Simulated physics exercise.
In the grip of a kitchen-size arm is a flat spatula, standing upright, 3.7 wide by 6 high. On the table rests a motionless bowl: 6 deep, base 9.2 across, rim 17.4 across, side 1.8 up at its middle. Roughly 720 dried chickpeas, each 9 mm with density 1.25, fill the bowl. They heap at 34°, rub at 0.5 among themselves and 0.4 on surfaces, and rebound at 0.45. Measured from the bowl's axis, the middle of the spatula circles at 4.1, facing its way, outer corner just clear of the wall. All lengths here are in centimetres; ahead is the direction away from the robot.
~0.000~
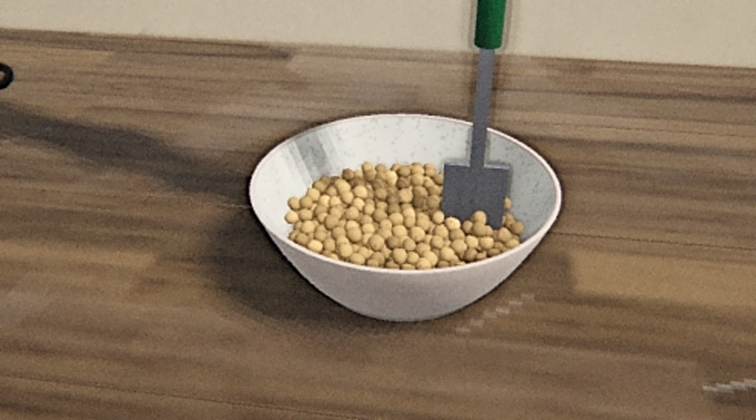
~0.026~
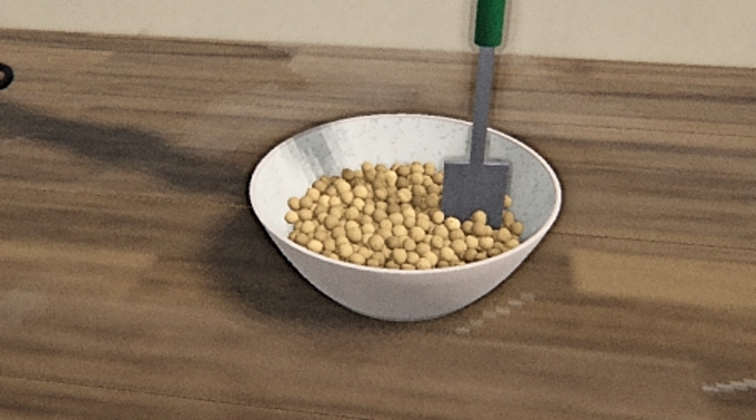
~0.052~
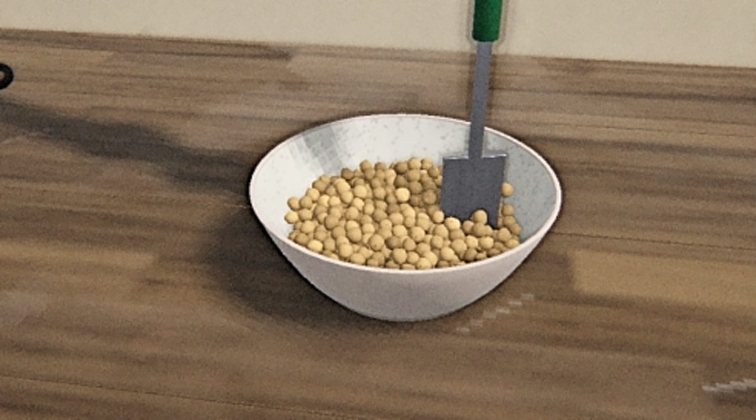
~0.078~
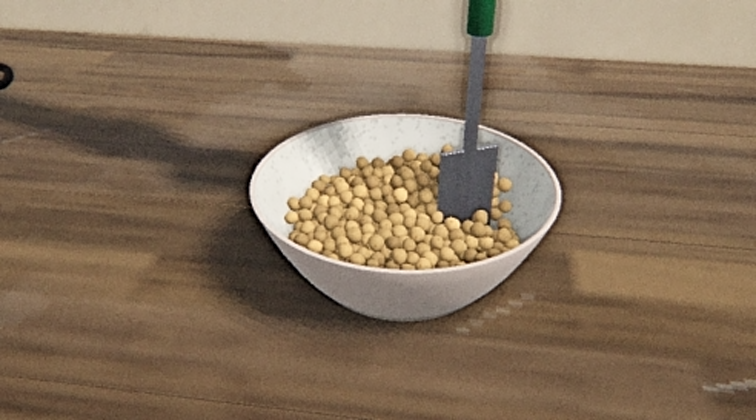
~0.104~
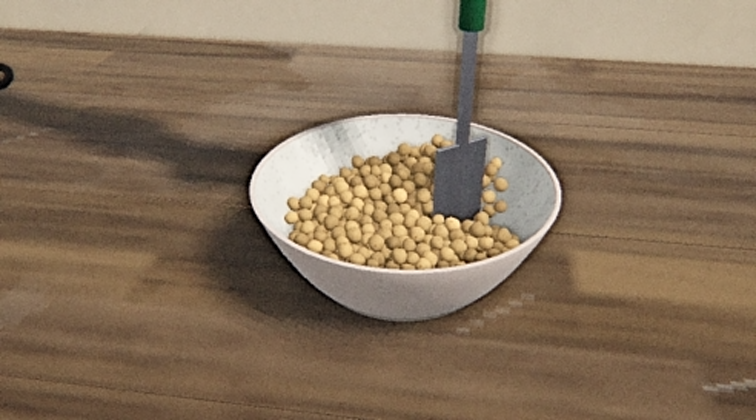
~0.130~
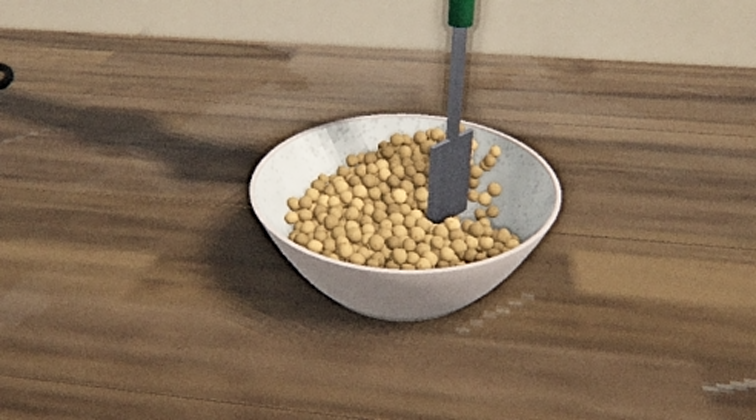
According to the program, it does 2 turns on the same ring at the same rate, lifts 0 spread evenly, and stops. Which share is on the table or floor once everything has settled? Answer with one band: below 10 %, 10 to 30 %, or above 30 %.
10 to 30 %.
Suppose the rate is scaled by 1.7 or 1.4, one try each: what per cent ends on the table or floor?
35 % and 30 %.
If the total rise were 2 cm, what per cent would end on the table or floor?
Result: Roughly 10 %.
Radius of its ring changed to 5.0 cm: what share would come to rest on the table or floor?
It would be near 20 per cent.
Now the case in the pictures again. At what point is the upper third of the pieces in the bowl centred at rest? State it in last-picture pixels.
I'd say close to (470, 192).
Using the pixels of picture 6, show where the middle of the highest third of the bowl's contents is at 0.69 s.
Centre of upper third: Approx. (491, 215) px.
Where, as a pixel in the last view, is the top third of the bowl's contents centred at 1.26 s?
Estimated centre: (349, 243).
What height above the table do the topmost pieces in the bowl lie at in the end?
The peak stands near 6.5 centimetres up.
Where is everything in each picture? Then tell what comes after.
In the first picture, spatula neck at (479, 141), 0° round; upper third of the load around (402, 217), from x 290 to 515, top at y 170; 724 in the bowl.
In the second picture, spatula neck at (479, 139), 4° round; upper third of the load around (402, 216), from x 290 to 515, top at y 165.
In the third picture, spatula neck at (477, 133), 15° round; upper third of the load around (406, 211), from x 290 to 515, top at y 165.
In the fourth picture, spatula neck at (472, 126), 27° round; upper third of the load around (407, 201), from x 290 to 510, top at y 150.
In the fifth picture, spatula neck at (464, 120), 39° round; upper third of the load around (408, 194), from x 290 to 510, top at y 140.
In the sixth picture, spatula neck at (454, 115), 51° round; upper third of the load around (404, 187), from x 290 to 510, top at y 130; 724 in the bowl.
After 0.69 s, 315° round, highest piece 8 above the table; 666 in the bowl, 51 on the table or floor, 7 in flight or on the tool.
After 1.26 s, 219° round, highest piece 8 above the table; 607 in the bowl, 112 on the table or floor, 5 in flight or on the tool.
After 1.74 s, 0° round, highest piece 7 above the table; 581 in the bowl, 143 on the table or floor.
After 2.44 s, 0° round, highest piece 7 above the table; 581 in the bowl, 143 on the table or floor.
At rest, 581 in the bowl, 143 on the table or floor. That is 20 % on the table or floor.
